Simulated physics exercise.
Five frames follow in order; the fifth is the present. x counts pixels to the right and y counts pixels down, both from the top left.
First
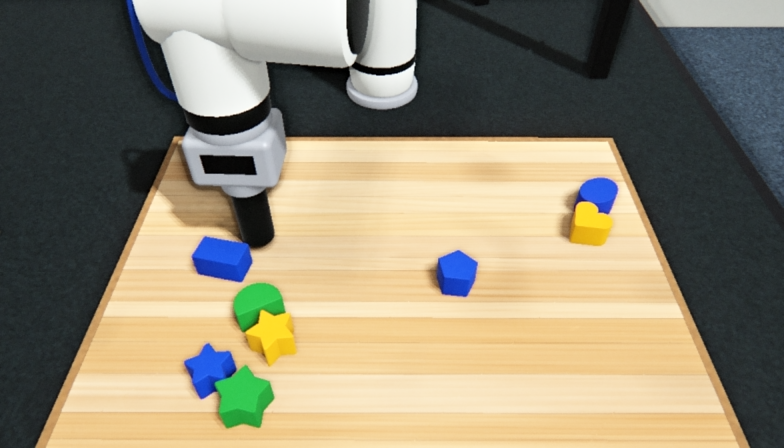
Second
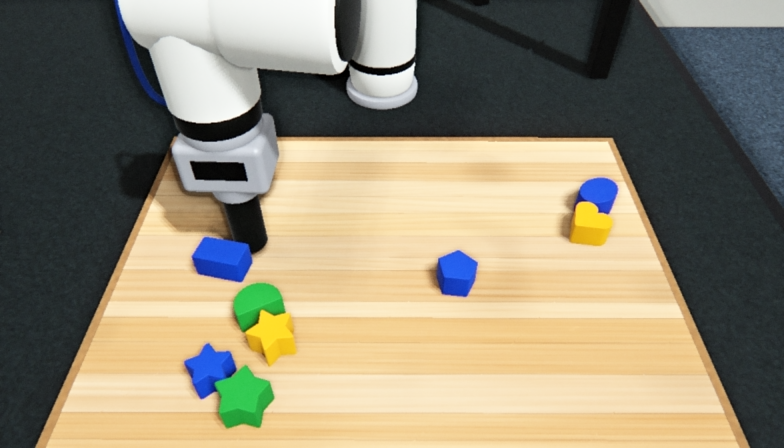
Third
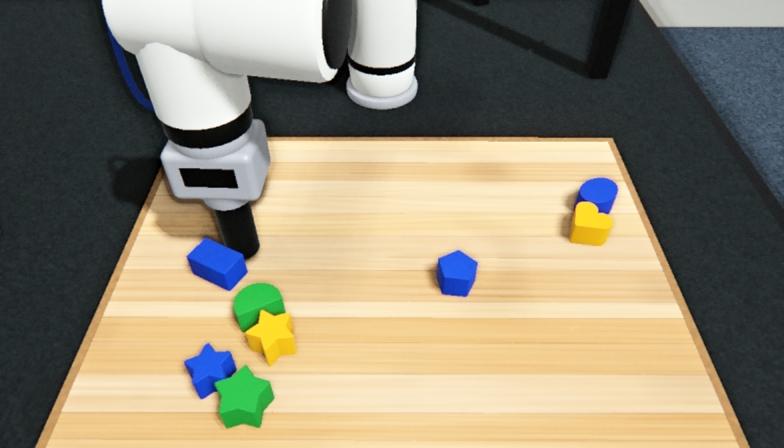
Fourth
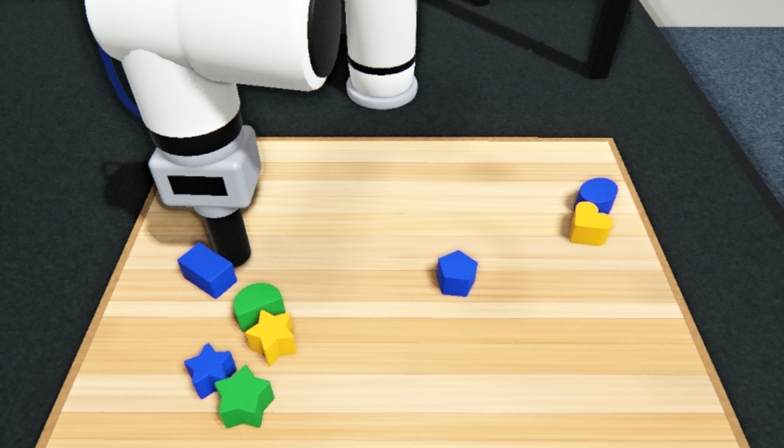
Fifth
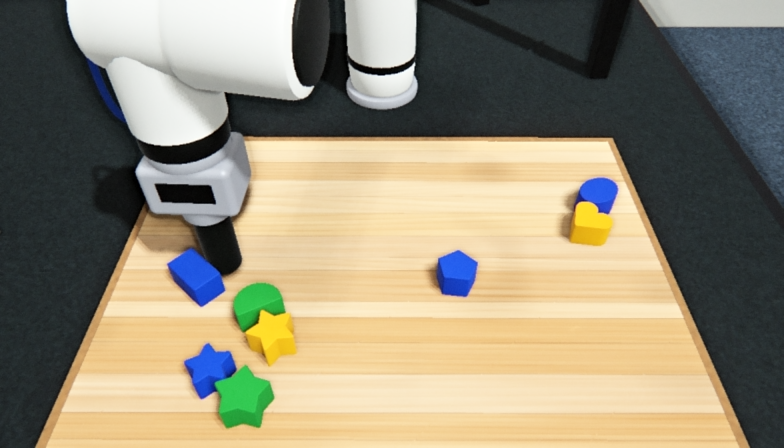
On a wooden tabletop, a robot arm's black rod moves down-left, pushing and turning a blue block among other colourful blocks.
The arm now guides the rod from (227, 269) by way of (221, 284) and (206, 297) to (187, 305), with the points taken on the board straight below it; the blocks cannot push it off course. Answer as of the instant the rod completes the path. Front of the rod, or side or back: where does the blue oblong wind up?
It is driven along in front.
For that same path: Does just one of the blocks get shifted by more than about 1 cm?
Going by the path, yes.
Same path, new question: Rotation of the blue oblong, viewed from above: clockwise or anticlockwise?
From above, it looks like the blue oblong goes clockwise.
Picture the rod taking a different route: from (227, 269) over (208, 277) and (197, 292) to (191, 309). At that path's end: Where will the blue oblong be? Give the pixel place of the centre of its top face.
The top centre is at (147, 297).
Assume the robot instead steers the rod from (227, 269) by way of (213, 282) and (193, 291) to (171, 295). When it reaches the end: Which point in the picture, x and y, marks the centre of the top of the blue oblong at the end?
It is going to be at (133, 299).
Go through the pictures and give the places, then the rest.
Tip of the rod at (259, 235), middles of tops, blue oblong at (220, 250), green half-round block at (255, 296), in the first frame.
Rod at (251, 241), nothing pushed, in the second frame.
Rod at (243, 248), blue oblong at (214, 255), in the third frame.
Rod at (235, 255), blue oblong at (204, 261), in the fourth frame.
Rod at (225, 262), blue oblong at (193, 268), green half-round block at (255, 296), in the fifth frame.
On the path given first. Halfway along, rod at (212, 284); blue oblong at (173, 283), turned 35° clockwise.
At the end, rod at (184, 299); blue oblong at (143, 296), turned 40° clockwise; green half-round block unmoved.
